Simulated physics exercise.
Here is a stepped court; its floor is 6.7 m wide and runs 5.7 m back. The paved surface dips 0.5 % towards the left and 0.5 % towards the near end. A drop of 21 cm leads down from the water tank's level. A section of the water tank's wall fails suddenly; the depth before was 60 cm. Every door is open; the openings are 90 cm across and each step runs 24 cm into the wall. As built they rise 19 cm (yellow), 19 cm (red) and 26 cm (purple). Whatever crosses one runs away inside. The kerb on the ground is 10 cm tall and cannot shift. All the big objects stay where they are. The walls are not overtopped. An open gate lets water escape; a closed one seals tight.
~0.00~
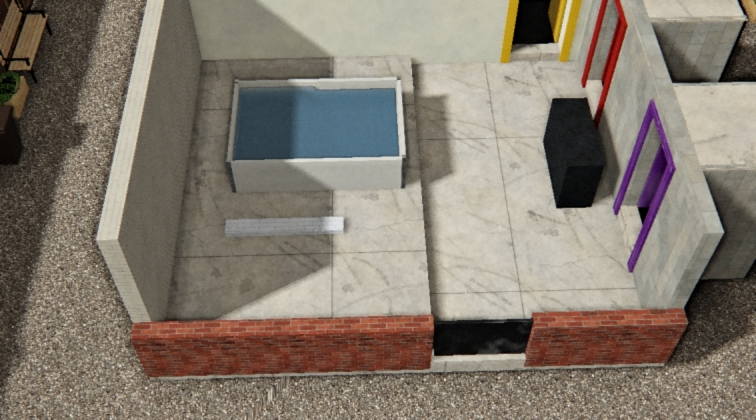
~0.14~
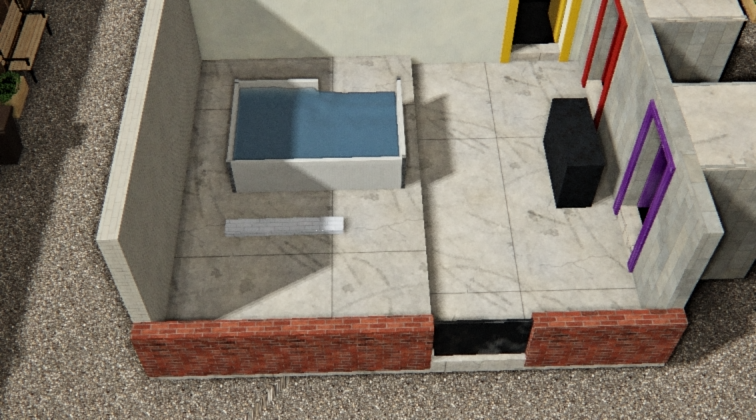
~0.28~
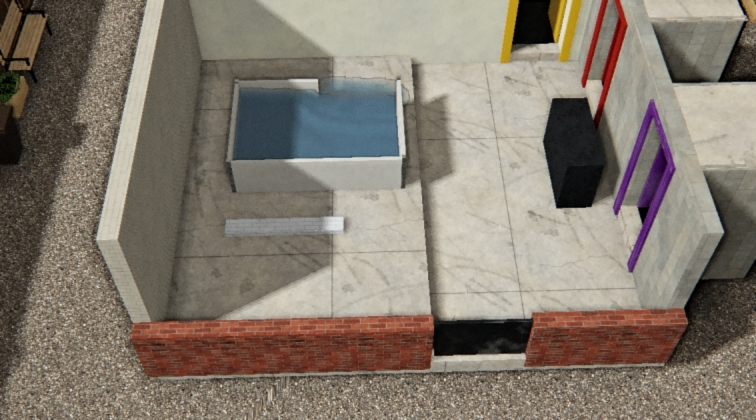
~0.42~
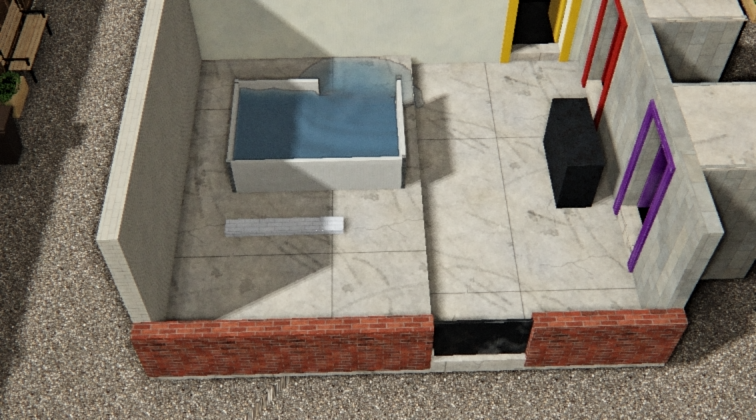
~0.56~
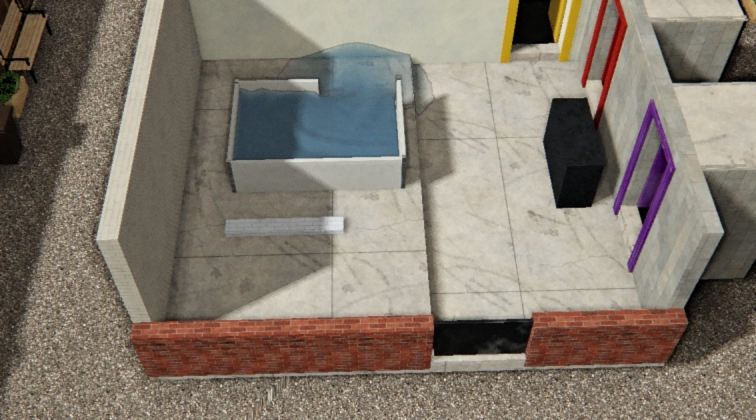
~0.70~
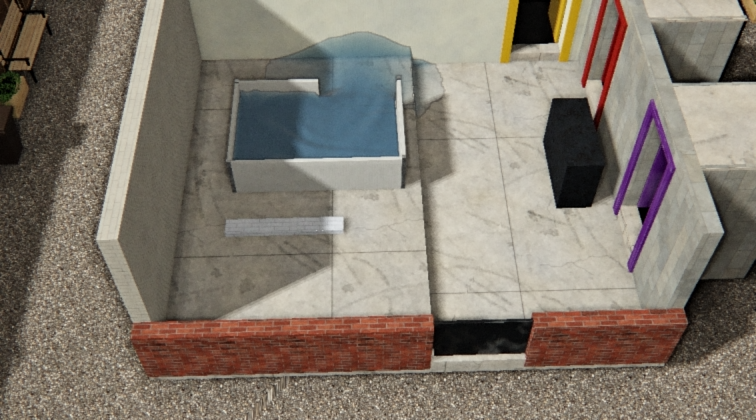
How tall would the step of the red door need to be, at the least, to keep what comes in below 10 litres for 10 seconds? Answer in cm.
It would have to be roughly 21 cm high.
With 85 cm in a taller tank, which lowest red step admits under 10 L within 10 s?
Then roughly 33 cm.
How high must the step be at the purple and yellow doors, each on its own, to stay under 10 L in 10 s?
About 6.5 cm at purple and 15 cm at yellow.
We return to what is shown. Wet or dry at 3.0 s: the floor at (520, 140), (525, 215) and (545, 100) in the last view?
In turn: Under water, dry, flooded.
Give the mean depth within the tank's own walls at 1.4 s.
Roughly 41 cm on average.
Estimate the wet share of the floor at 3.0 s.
Near 35 per cent is wet.
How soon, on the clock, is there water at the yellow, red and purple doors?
Yellow 1.5 s, red 2.0 s, purple 3.0 s.
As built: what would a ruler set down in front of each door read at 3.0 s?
In cm: Yellow 8, red 25, purple 1.
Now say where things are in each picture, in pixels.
The water tank at (318, 122) is whole and still, 60 cm deep; the red door at (602, 63) is dry, in the first picture.
The gap is on the far side, the front 0.3 m out at a hidden place; the back of the water tank holds 60 cm, in the second picture.
The front is at a hidden place, 0.7 m from the gap on the far side; 1.0 m2 of floor is wet, 60 cm left at the back, in the third picture.
The front is at (339, 58), 1.3 m from the gap on the far side; 2.1 m2 of floor is wet, 60 cm left at the back, in the fourth picture.
Water pours out on the far side and has run 1.3 m, to (298, 59); about 8 cm deep outside, 55 cm at the back, in the fifth picture.
The gap is on the far side, the front 1.5 m out at (278, 60); the back of the water tank holds 50 cm; 2.6 m in a straight line remain to the red door at (602, 63), in the sixth picture.
After 1.4 s water covers 15 % of the floor, deepest (44 cm) near (366, 67); it has not reached the red door.
After 3.0 s water covers 35 % of the floor, deepest (30 cm) near (568, 64); 25 cm at the red door, 9 litres in over its 19 cm step.
After 10.0 s water covers 95 % of the floor, deepest (16 cm) near (628, 264); 9 cm at the red door, 22 litres in over its 19 cm step.
At the red door as built, the water arrived by 2.0 s and peaked near 26 cm at 2.6 s.
With a step of 19 cm, 22 litres would have come in within the 10 s; with 26 cm, 1 litre. So under 10 litres takes about 21 cm.
